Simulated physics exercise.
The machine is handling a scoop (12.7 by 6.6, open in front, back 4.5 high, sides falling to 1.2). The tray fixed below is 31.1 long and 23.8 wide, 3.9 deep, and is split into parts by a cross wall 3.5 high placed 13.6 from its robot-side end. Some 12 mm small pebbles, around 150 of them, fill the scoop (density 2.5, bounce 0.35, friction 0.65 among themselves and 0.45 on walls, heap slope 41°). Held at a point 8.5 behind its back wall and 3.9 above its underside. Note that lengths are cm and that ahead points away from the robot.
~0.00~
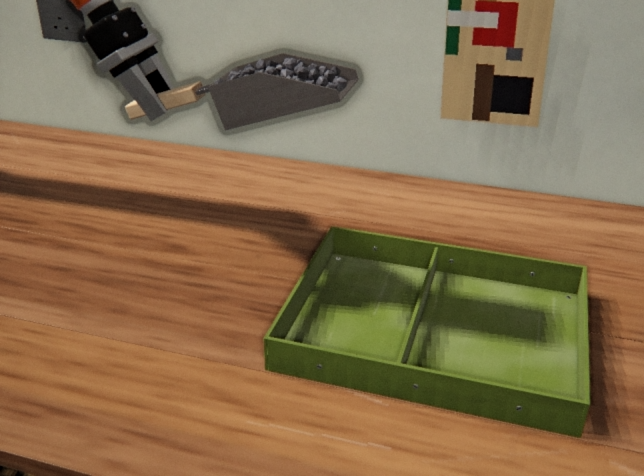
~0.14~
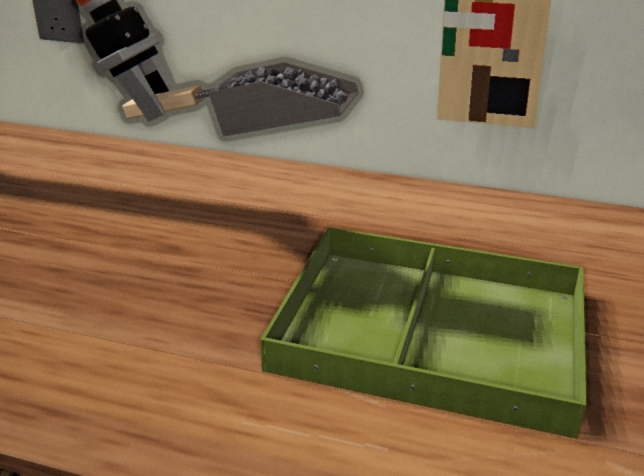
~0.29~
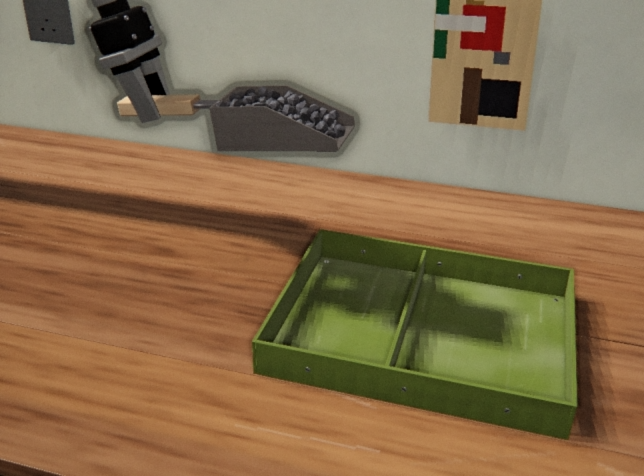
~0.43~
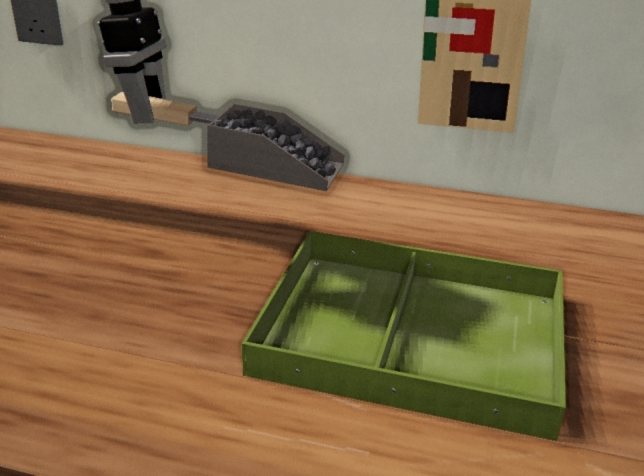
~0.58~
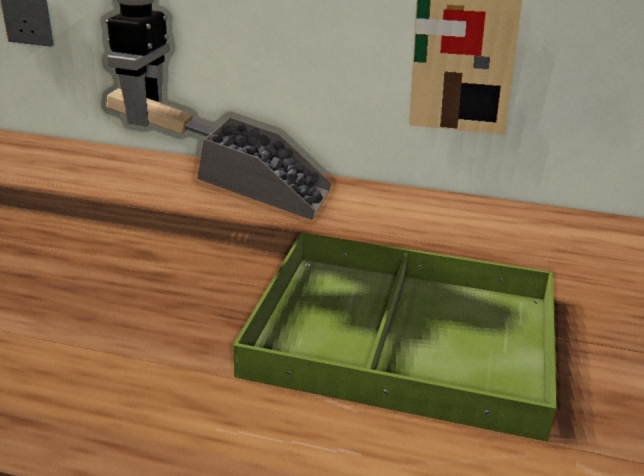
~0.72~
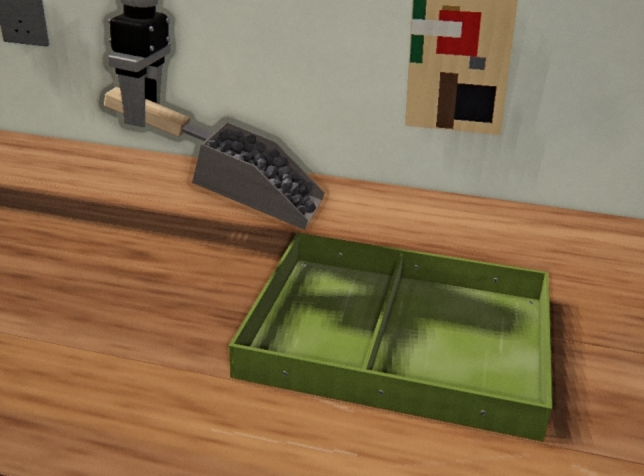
Above a wooden table, a robot arm tilts a scoop of dark lumps from backward to forward.
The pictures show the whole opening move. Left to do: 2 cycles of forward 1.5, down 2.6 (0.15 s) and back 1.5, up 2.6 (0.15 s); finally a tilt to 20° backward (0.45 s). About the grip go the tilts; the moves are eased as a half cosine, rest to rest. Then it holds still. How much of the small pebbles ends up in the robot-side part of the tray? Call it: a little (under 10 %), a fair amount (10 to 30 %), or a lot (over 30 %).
A fair amount.
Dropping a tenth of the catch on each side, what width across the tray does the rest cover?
Some 8 cm wide.
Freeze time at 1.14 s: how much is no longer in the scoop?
By then near 10 % is out.
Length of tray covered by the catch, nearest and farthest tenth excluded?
About 6 centimetres.
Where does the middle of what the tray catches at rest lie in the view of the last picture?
Centre estimate: About (340, 316).
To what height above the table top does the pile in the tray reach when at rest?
The heap reaches close to 1.5 cm above the table.
By 1.14 s, tilted 16° forward, highest piece 19 above the table; 139 on the scoop, 12 in the robot-side part, 2 in flight or on a rim.
By 1.56 s, tilted 4° backward, highest piece 25 above the table; 125 on the scoop, 28 in the robot-side part.
By 1.97 s, tilted 20° backward, highest piece 28 above the table; 125 on the scoop, 28 in the robot-side part.
By 3.02 s, tilted 20° backward, highest piece 28 above the table; 125 on the scoop, 28 in the robot-side part.
Final count, 125 on the scoop, 28 in the robot-side part. That is 18 % in the robot-side part of the tray.
